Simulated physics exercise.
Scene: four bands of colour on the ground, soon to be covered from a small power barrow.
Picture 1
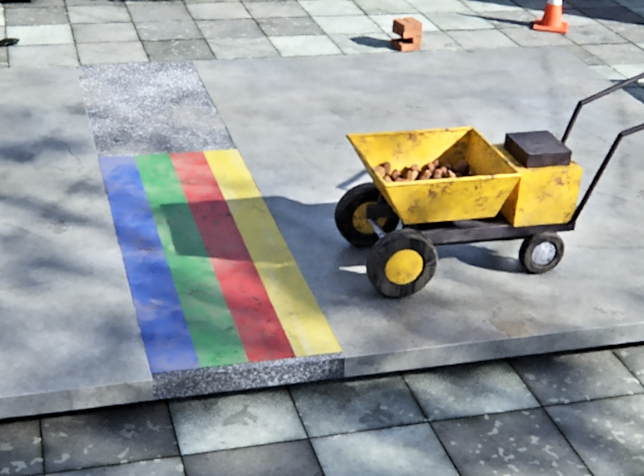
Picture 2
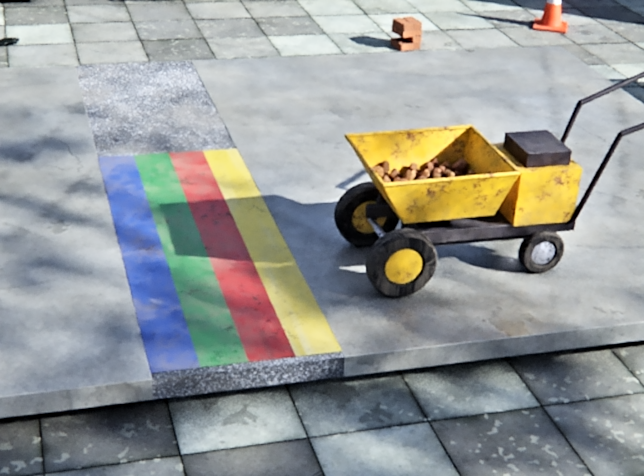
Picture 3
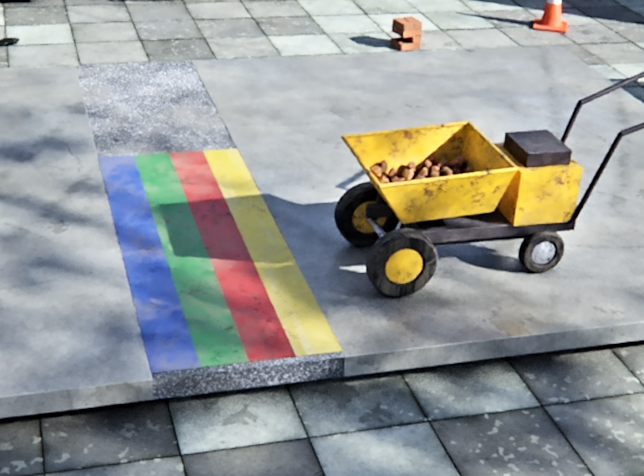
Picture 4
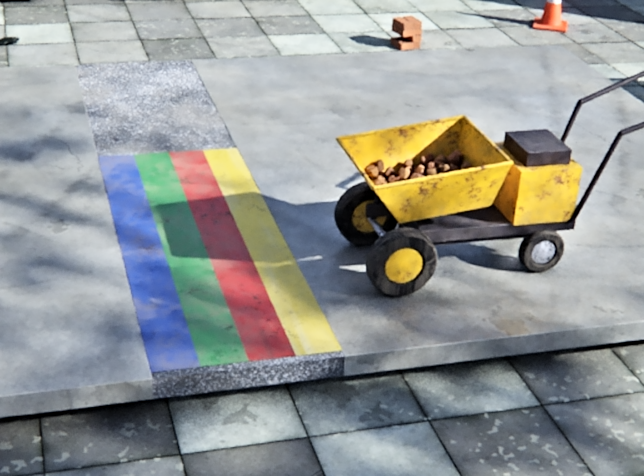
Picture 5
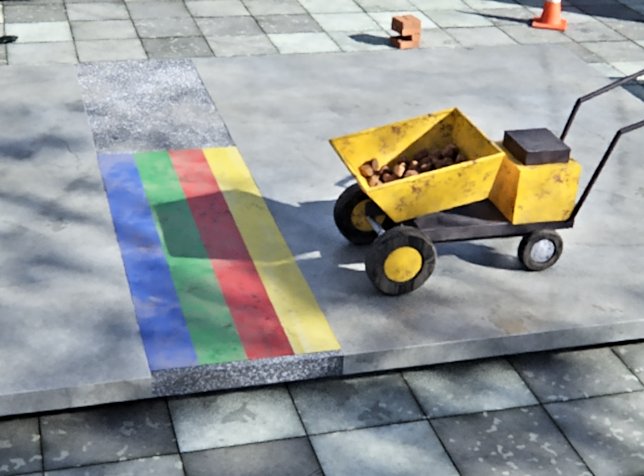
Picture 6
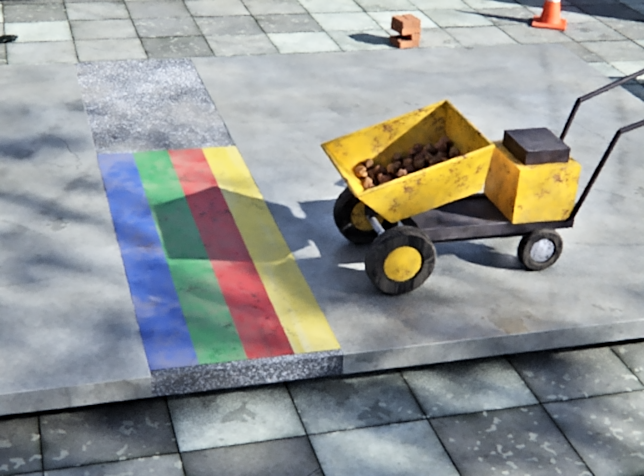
Yellow skip of a small power barrow tilting gradually forward to the left, brown lumps inside, beside blue, green, red and yellow strips.
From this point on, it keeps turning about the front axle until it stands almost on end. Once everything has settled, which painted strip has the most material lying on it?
Most of it lies on the yellow strip.
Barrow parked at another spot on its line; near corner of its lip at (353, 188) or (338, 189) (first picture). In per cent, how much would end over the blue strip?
0 and 10 percent, in that order.
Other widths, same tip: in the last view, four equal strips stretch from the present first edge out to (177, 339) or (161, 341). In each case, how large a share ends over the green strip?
The first gives around 10 per cent, the second around 0 per cent.
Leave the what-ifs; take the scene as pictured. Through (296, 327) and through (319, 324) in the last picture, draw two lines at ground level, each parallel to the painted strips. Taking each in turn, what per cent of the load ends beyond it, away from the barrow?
That's 40 per cent for the first and 80 per cent for the second.
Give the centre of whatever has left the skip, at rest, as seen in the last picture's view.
Near pixel (268, 268).
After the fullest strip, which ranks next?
Second: Red.
Soon, skip tipped steeply; all in the skip.
A while on, skip tipped right over; nearly all in the skip; a stray few over the yellow strip.
Towards the end, skip tipped right over; about a third in the skip; about a third over the yellow strip; about a quarter over the red strip; a stray few over the green strip.
Finally, skip tipped right over; about a quarter in the skip; about half over the yellow strip; about a quarter over the red strip; a stray few over the green strip; none over the blue strip.
